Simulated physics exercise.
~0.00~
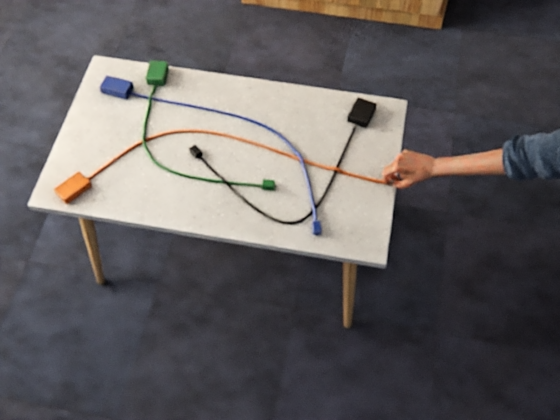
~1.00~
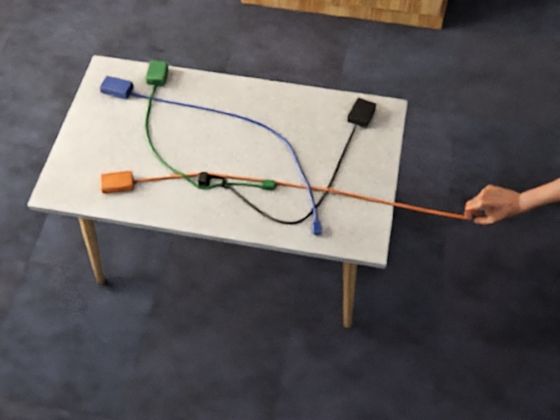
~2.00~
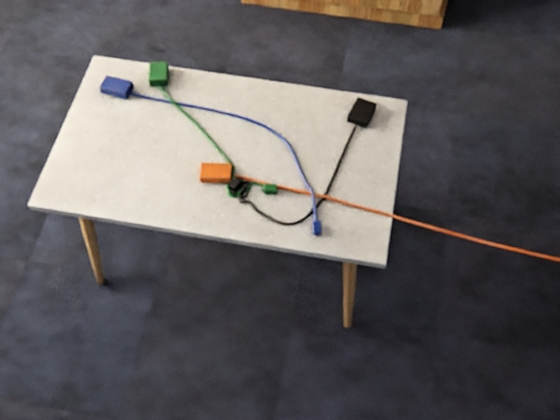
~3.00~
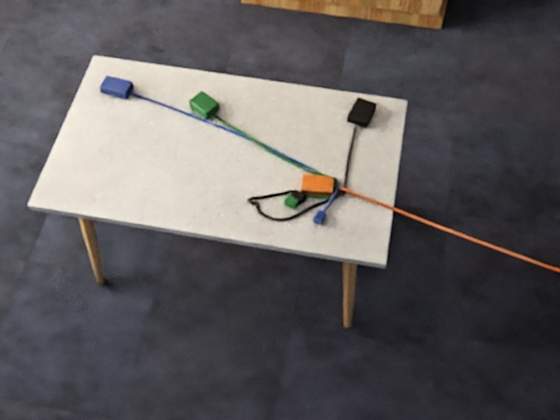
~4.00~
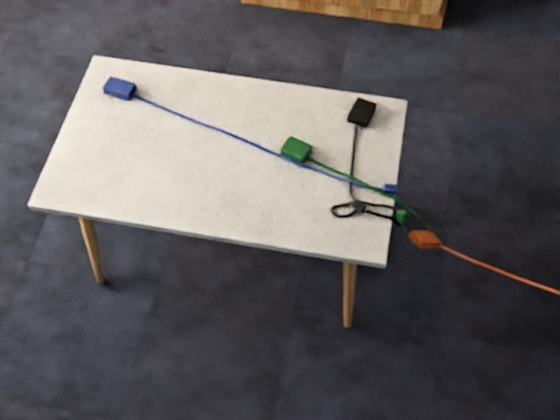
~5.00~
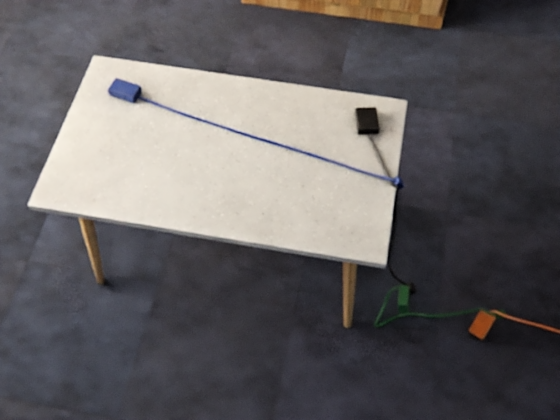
A hand pulls the orange lead rightwards off the table, dragging the green charger off too.
